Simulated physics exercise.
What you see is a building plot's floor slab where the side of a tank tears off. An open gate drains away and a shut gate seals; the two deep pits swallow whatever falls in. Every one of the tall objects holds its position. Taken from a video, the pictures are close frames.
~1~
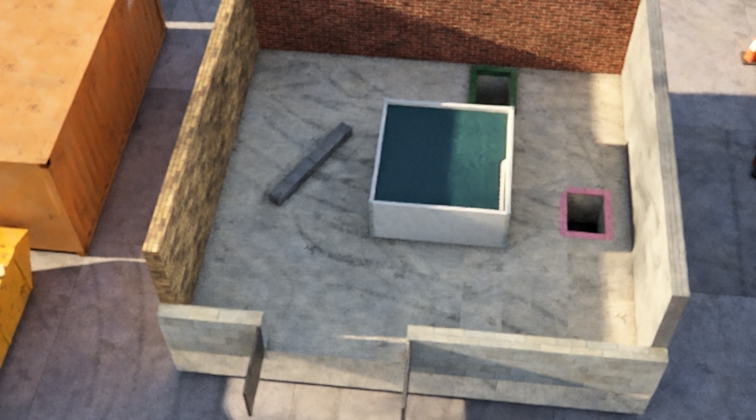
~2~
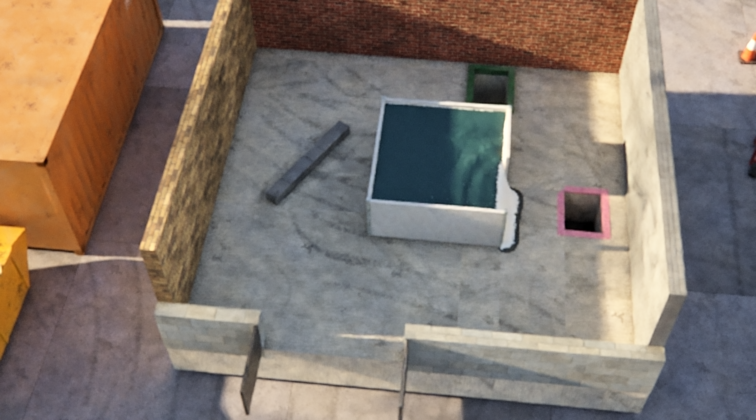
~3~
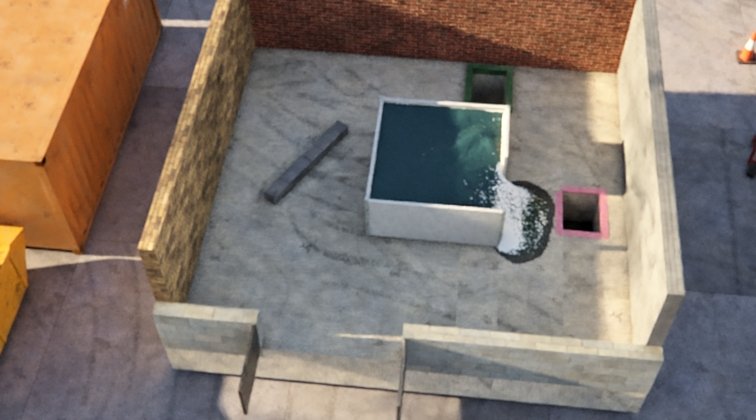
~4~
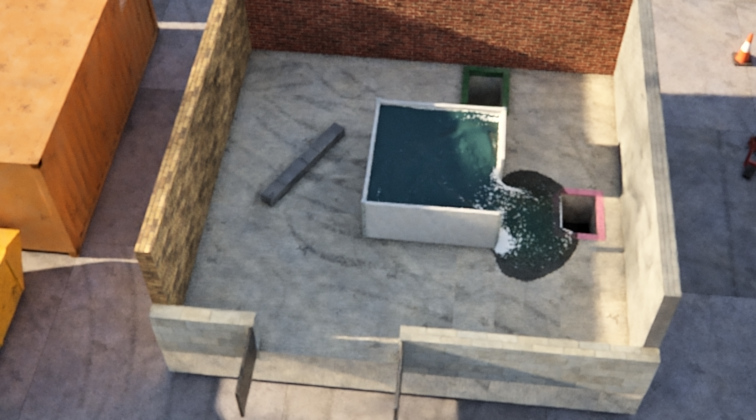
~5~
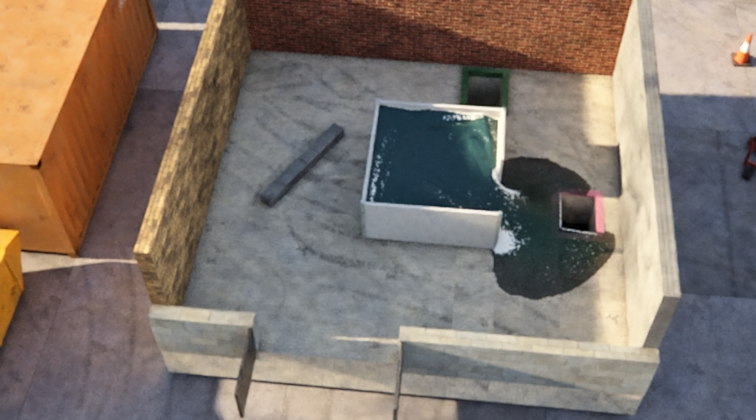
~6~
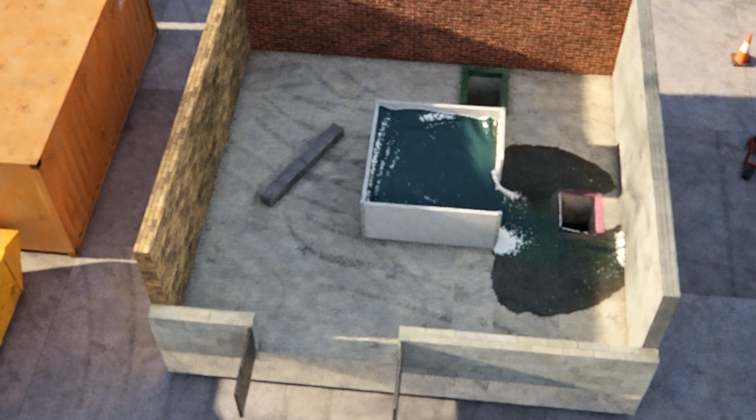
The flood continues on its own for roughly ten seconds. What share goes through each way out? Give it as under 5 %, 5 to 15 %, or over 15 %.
Shares - through the gate, under 5 %; through the green pit, under 5 %; through the pink pit, over 15 %.
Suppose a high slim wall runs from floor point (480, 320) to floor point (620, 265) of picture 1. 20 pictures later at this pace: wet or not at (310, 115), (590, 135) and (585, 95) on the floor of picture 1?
Going spot by spot: High and dry, then drenched, then drenched.
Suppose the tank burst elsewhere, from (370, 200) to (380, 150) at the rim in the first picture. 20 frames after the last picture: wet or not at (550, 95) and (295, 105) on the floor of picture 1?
First spot spared, second spot submerged.
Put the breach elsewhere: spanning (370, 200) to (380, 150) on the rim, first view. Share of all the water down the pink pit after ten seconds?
The pink pit takes 4 per cent.
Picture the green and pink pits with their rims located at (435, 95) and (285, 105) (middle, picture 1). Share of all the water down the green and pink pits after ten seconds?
Estimated shares - green: 4 %; pink: 8 %.
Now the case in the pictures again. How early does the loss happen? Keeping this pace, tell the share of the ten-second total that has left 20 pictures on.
Close to 55 %.
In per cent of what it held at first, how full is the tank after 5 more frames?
70 % or so.
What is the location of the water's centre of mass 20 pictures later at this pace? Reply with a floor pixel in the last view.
Near (483, 223).
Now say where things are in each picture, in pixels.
The open tank at (444, 157) is whole and still, in the first picture.
The front is at (503, 250), out from the gap at (501, 207), in the second picture.
Water pours out at (500, 207) and has run to (537, 253), in the third picture.
Water pours out at (496, 210) and has run to (573, 240), in the fourth picture.
The front is at (609, 247), out from the gap at (495, 210), in the fifth picture.
Water pours out at (495, 210) and has run to (625, 278), in the sixth picture.
A moment on, water covers 20 % of the floor; the gate 0 %, the green pit 0 %, the pink pit 9 %.
Next, water covers 20 % of the floor; the gate 0 %, the green pit 0 %, the pink pit 16 %.
Then, water covers 45 % of the floor; the gate 0 %, the green pit 0 %, the pink pit 24 %.
Later, water covers 65 % of the floor; the gate 1 %, the green pit 0 %, the pink pit 33 %.
In the end, water covers 90 % of the floor; the gate 3 %, the green pit 0 %, the pink pit 42 %.
